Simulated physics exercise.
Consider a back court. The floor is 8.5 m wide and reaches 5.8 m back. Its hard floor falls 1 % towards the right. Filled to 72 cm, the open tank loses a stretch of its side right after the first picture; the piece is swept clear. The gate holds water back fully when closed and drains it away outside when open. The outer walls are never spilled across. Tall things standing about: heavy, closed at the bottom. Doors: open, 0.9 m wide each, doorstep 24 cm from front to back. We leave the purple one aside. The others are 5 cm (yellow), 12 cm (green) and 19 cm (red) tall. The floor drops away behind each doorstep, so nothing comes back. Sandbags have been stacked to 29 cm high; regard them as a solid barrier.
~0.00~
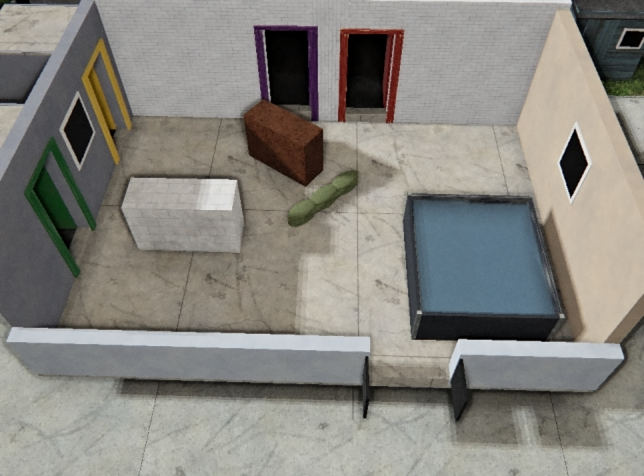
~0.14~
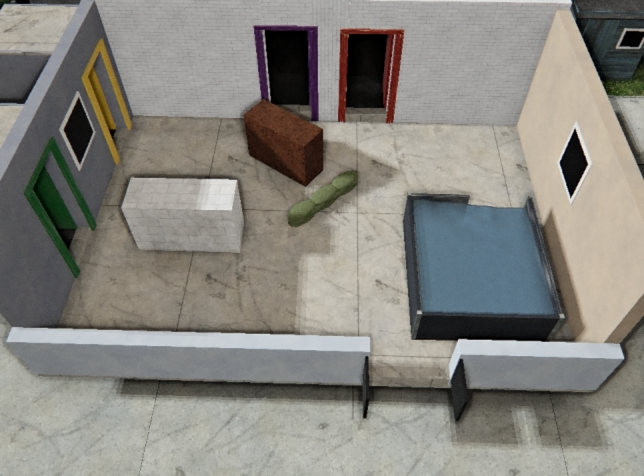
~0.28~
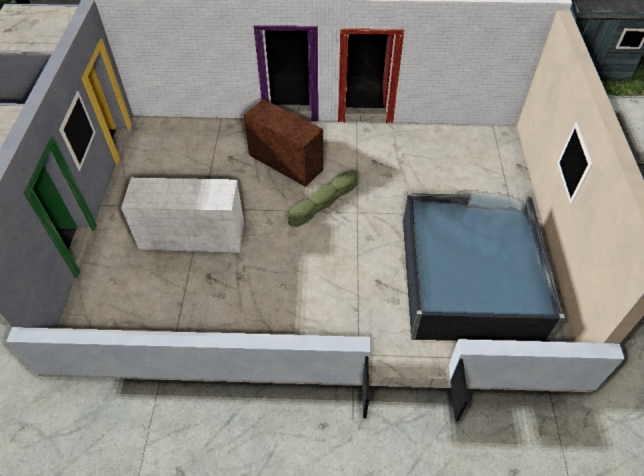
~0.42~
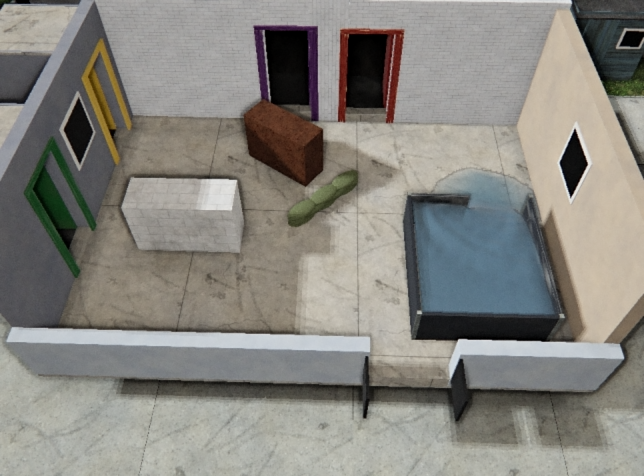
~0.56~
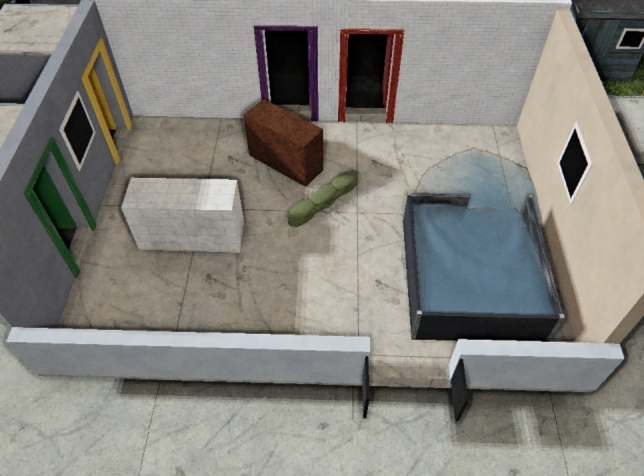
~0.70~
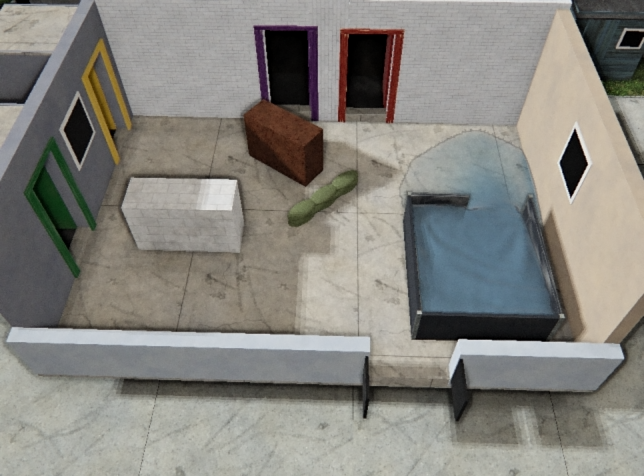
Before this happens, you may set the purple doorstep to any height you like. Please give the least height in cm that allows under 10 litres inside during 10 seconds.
It would have to be roughly 24 cm high.
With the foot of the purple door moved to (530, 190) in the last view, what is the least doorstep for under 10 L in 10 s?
Roughly 27 cm.
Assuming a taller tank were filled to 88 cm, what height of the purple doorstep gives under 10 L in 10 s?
Minimum height: Approx. 31 cm.
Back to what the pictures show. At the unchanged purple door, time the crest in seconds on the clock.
The level tops out near 5.5 seconds.
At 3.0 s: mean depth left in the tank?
About 36 centimetres.
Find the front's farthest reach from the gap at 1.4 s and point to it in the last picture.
At about (385, 123).
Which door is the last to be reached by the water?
Answer: Green.
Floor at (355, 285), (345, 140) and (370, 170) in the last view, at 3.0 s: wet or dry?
Listed order - unwetted, soaked through, soaked through.
After 1.4 s water covers 15 % of the floor, deepest (58 cm) near (516, 126); it has not reached the purple door.
After 3.0 s water covers 30 % of the floor, deepest (40 cm) near (492, 131); 8 cm at the purple door, 0 litres in over its 22 cm doorstep.
After 10.0 s water covers 95 % of the floor, deepest (14 cm) near (343, 181); 12 cm at the purple door, 17 litres in over its 22 cm doorstep.
At the purple door as built, the water arrived by 2.4 s and peaked near 25 cm at 5.4 s.
With a doorstep of 20 cm, 27 litres would have come in within the 10 s; with 27 cm, 4 litres. So under 10 litres takes about 24 cm.
